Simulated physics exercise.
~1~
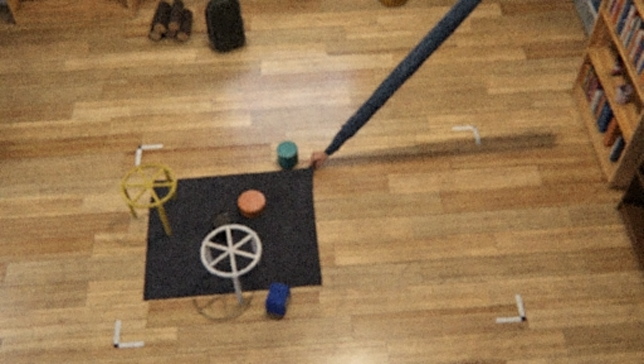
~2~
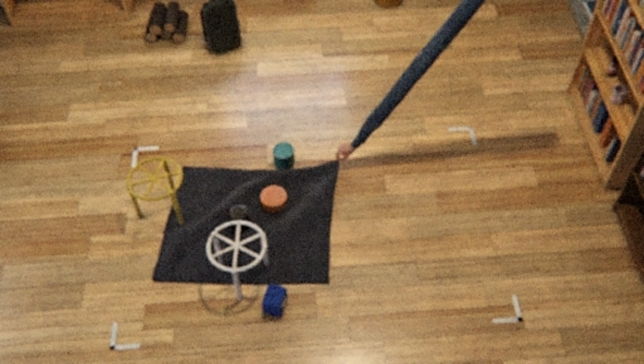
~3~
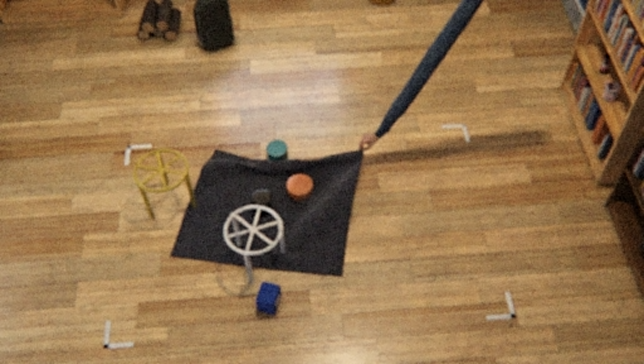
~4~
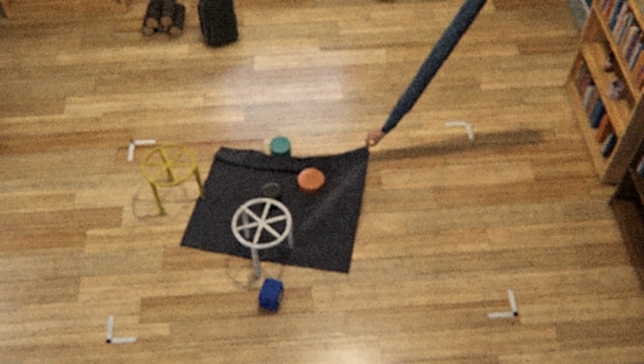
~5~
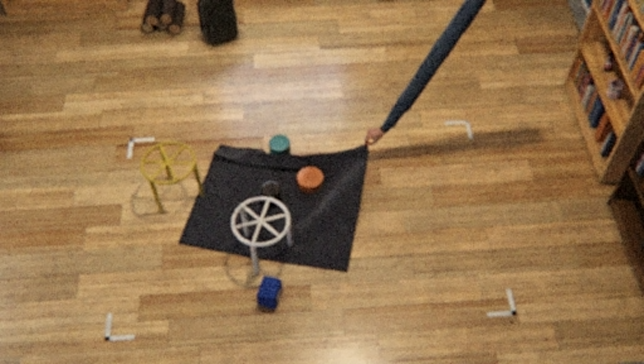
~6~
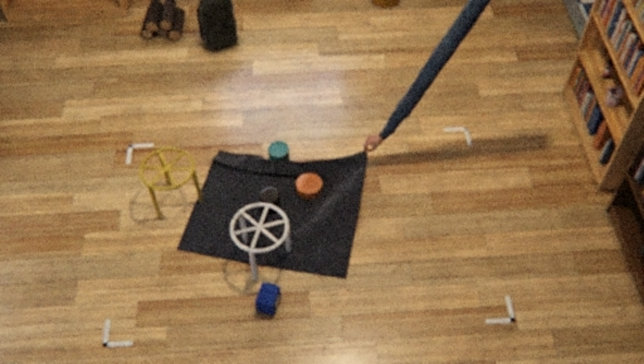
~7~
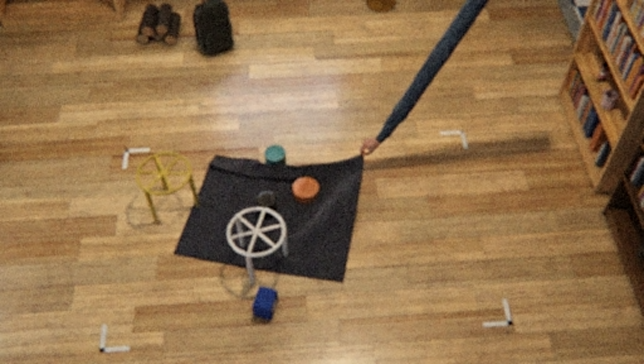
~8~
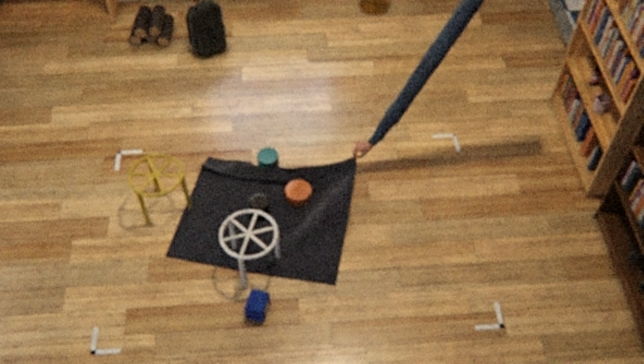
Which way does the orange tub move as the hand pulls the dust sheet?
The orange tub moves to the right, riding along with the sheet.
